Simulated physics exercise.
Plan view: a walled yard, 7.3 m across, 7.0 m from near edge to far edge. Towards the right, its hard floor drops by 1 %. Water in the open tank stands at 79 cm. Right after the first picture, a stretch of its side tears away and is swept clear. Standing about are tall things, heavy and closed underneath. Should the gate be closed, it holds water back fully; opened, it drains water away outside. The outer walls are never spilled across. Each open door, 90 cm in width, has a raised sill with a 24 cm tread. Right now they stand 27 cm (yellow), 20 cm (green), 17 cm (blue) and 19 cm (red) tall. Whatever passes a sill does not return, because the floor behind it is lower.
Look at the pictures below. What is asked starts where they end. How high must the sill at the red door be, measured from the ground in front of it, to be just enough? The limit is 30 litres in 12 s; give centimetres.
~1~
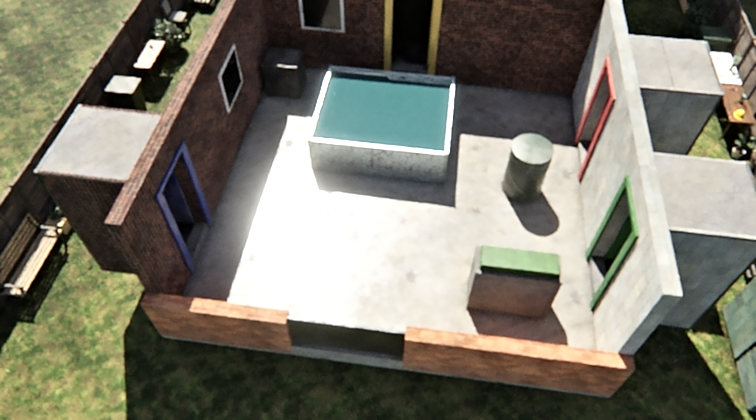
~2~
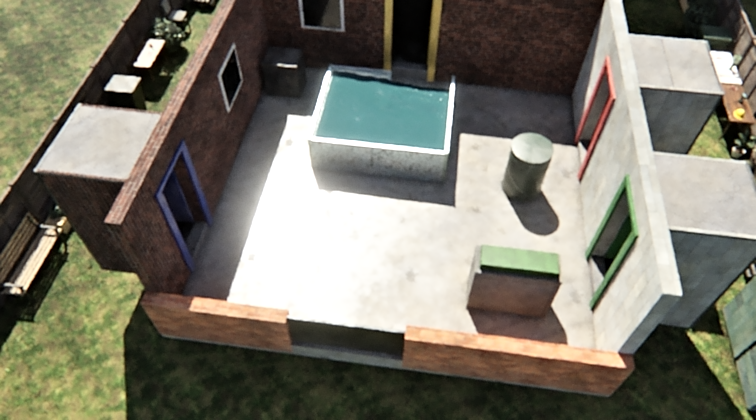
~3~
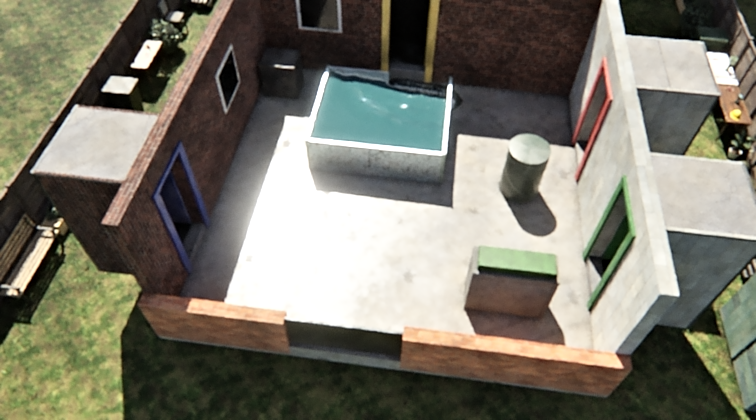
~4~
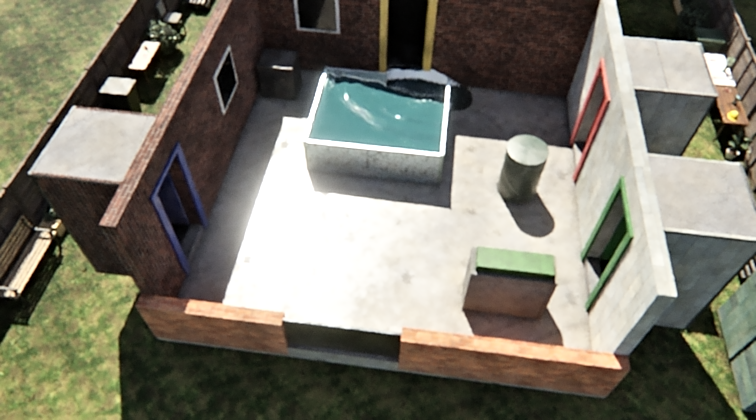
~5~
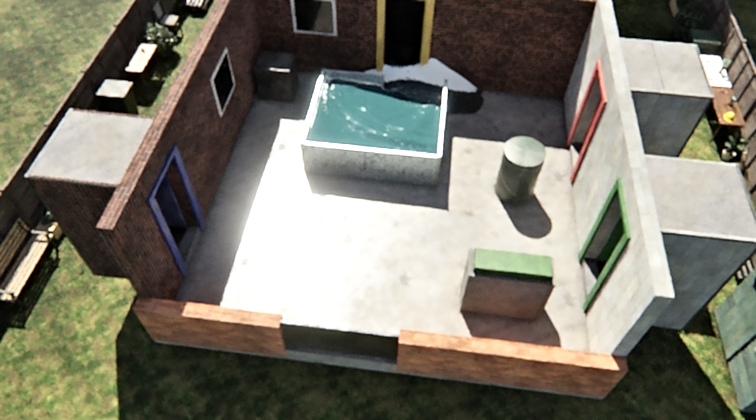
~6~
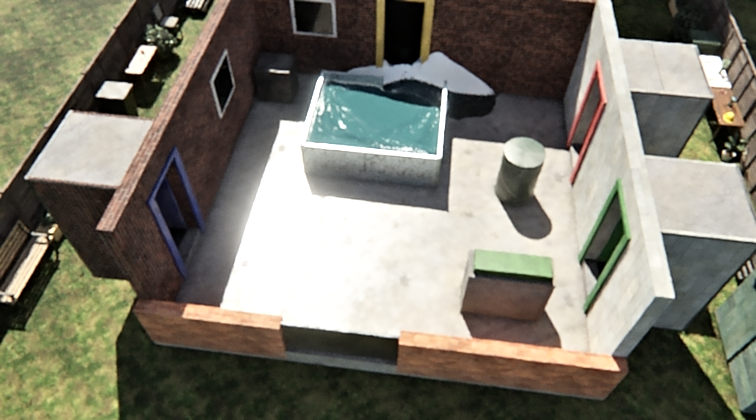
About 15 cm.
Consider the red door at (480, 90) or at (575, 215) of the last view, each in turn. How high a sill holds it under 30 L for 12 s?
Roughly 21 and 11.0 cm.
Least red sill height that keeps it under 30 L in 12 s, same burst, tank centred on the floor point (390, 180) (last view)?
Close to 12.5 cm would do it.
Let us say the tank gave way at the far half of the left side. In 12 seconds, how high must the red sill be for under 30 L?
Close to 6.0 cm at the least.
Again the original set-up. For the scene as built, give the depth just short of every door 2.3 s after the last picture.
Centimetres: Yellow = 39, green = 4, blue = 0, red = 22.
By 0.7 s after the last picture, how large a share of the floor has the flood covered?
15 %.
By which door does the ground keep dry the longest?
Last: Blue.
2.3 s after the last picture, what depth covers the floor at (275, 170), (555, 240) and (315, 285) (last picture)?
That's 2, 5 and 0 cm, in the order given.
Then, 0.7 s after the last picture water covers 15 % of the floor, deepest (66 cm) near (425, 90); it has not reached the red door.
Then, 2.3 s after the last picture water covers 35 % of the floor, deepest (40 cm) near (418, 89); 22 cm at the red door, 4 litres in over its 19 cm sill.
Then, 11.3 s after the last picture water covers 100 % of the floor, deepest (14 cm) near (561, 108); 8 cm at the red door, 9 litres in over its 19 cm sill.
At the red door as built, the water peaked near 23 cm, 1.7 s after the last picture.
Run again over the same 12 s with other heights there, 42 litres in over 13.5 cm, 12 litres over 18 cm. The limit of 30 litres is kept from about 15 cm up.
